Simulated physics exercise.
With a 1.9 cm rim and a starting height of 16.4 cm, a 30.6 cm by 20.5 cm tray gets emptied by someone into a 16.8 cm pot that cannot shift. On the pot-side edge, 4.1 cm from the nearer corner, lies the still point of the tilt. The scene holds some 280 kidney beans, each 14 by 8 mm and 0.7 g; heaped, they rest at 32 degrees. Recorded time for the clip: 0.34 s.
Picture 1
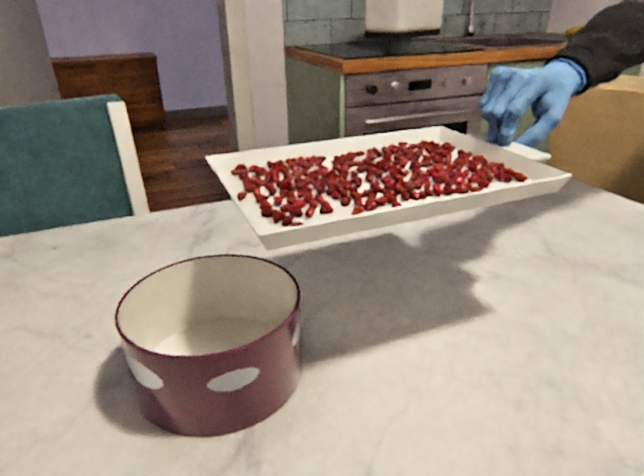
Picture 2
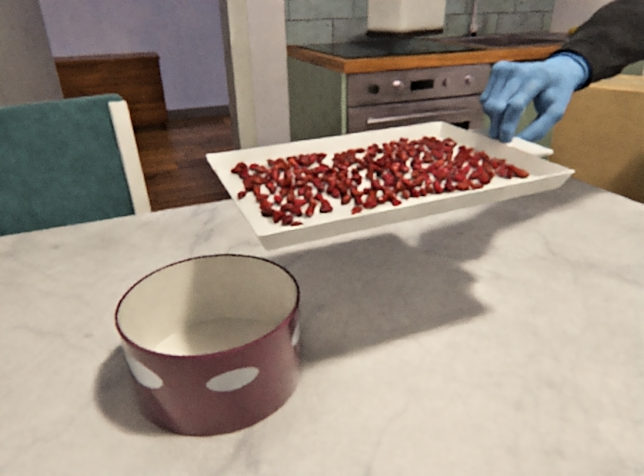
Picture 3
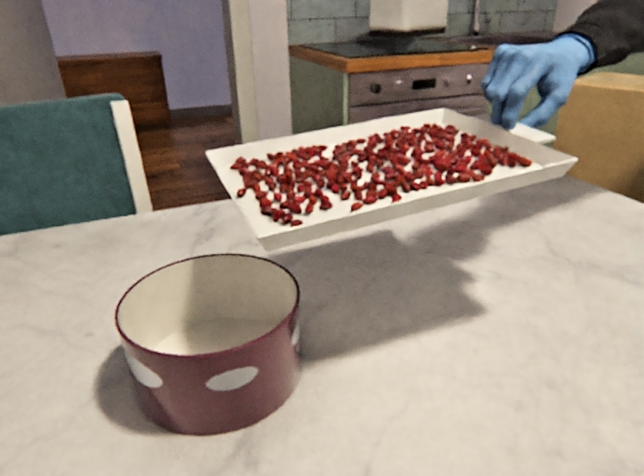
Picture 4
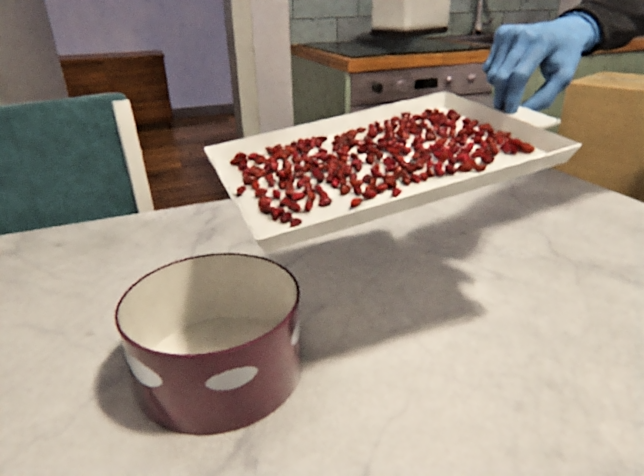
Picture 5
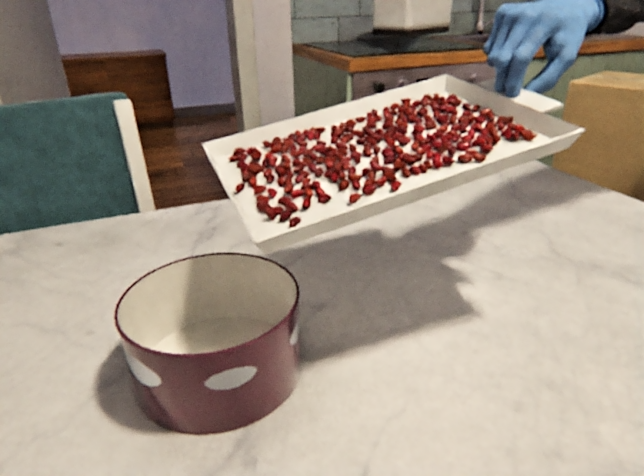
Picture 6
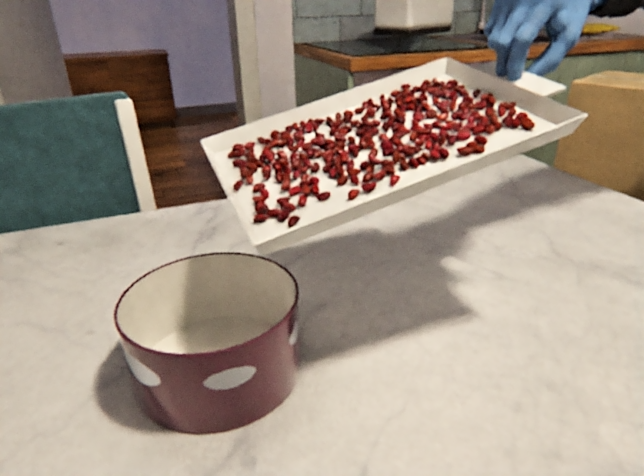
In a kitchen, a blue-gloved hand holds a white tray of scattered red beans above a marble-topped table and gradually raises its right end, tilting it down toward the left, beside a dark red pot with white spots.
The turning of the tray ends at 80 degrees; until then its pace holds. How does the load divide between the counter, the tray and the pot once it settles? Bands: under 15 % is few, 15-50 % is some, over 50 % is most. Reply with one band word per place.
Counter some, left on the tray few, pot most.
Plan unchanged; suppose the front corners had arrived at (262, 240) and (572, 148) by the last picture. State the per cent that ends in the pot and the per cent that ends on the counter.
Final per cent - pot 25, counter 75.
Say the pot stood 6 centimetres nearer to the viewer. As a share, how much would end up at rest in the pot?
Around 100 per cent.
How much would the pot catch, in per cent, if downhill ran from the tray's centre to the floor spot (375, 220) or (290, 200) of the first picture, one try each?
I'd put it at about 20 per cent for the first tilt and about 75 per cent for the second.
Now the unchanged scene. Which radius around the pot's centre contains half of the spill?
I'd say close to 20 centimetres.
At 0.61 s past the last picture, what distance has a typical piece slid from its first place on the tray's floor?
Displacement on the tray: About 13 cm.
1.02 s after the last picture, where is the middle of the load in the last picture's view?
Roughly (238, 235).
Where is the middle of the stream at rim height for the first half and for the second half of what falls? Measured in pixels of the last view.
First near (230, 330), later near (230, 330).
Then, 0.61 s after the last picture, tilt 45 degrees; the tray holds 95 %, the pot 0 %.
Then, 1.02 s after the last picture, tilt 66 degrees; the tray holds 60 %, the pot 20 %.
Then, 1.51 s after the last picture, tilt 80 degrees; the tray holds 5 %, the pot 65 %.
In the end, counter 30 %, tray 0 %, pot 70 %.
